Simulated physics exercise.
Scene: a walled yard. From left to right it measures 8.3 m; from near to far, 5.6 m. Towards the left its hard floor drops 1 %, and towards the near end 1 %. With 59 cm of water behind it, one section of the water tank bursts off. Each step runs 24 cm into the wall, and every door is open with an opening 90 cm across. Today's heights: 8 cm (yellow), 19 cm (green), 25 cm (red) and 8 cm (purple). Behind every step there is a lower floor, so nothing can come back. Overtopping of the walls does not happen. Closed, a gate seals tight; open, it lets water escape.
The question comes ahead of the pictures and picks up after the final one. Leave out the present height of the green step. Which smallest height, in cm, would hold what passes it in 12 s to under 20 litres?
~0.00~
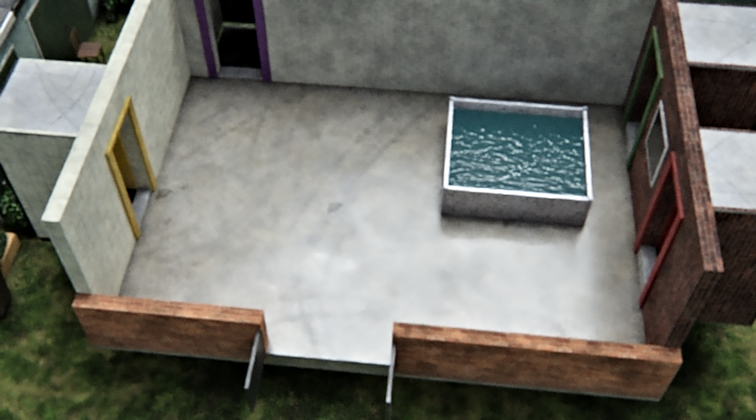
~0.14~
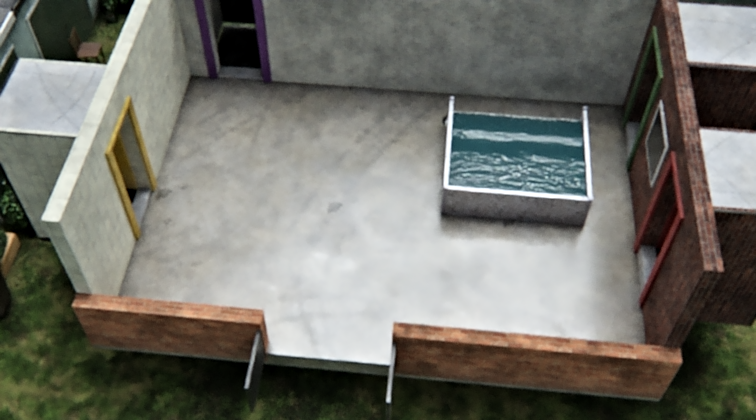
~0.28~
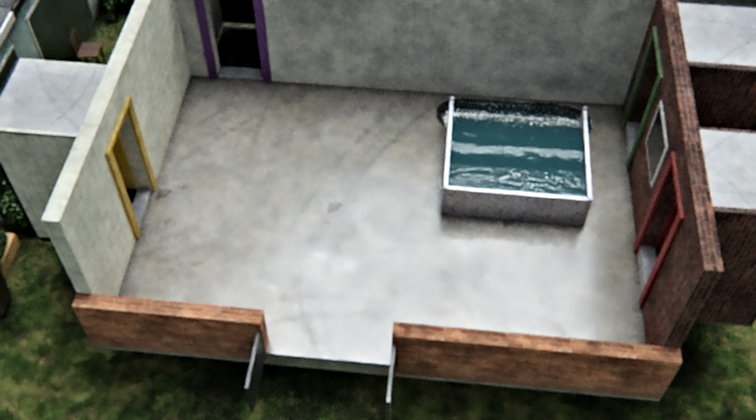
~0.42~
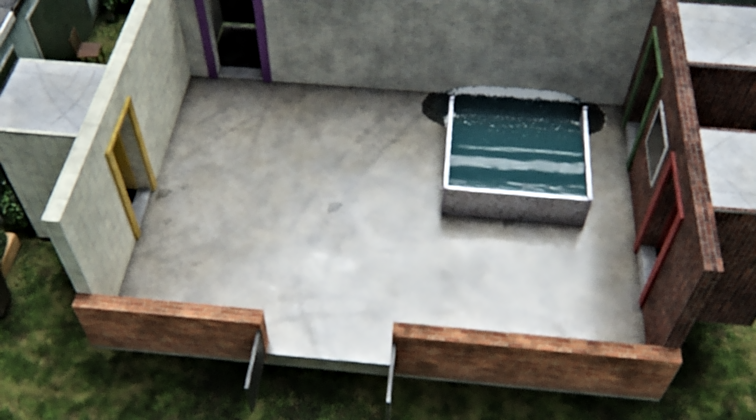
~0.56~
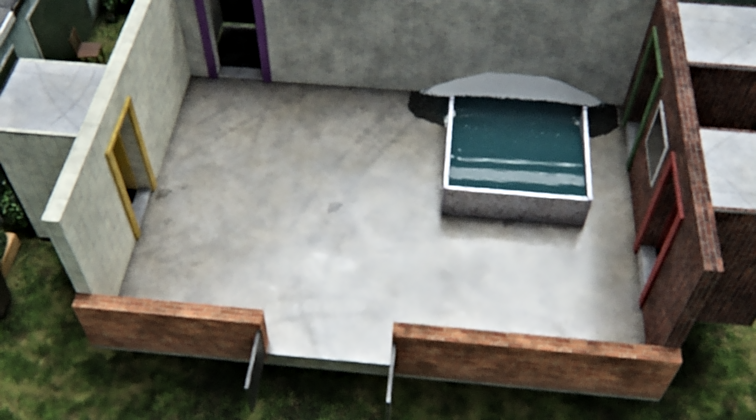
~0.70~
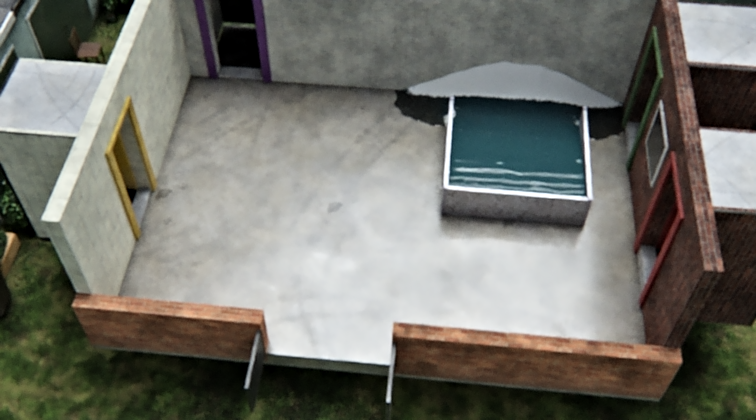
It would have to be roughly 22 cm high.
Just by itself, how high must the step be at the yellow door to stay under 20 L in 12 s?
Yellow would need about 7.0 cm on its own.
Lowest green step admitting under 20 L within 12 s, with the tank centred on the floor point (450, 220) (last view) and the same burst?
That setup calls for roughly 19 cm.
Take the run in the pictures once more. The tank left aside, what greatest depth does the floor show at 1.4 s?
It gets to close to 48 centimetres there.
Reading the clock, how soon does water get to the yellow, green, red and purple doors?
Door yellow: 3.4 seconds; door green: 1.2 seconds; door red: 2.4 seconds; door purple: 2.2 seconds.
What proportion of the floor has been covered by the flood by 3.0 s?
The wet part is about 50 per cent.
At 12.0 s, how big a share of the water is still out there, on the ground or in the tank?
Some 92 %.
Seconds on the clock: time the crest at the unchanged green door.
I'd guess close to 2.2 seconds.
After 1.4 s water covers 15 % of the floor, deepest (48 cm) near (613, 105); 11 cm at the green door, 0 litres in over its 19 cm step.
After 3.0 s water covers 50 % of the floor, deepest (25 cm) near (546, 121); 20 cm at the green door, 26 litres in over its 19 cm step.
After 12.0 s water covers 90 % of the floor, deepest (12 cm) near (109, 325); 6 cm at the green door, 30 litres in over its 19 cm step.
At the green door as built, the water arrived by 1.2 s and peaked near 24 cm at 2.2 s.
With a step of 20 cm, 27 litres would have come in within the 12 s; with 27.5 cm, 7 litres. So under 20 litres takes about 22 cm.
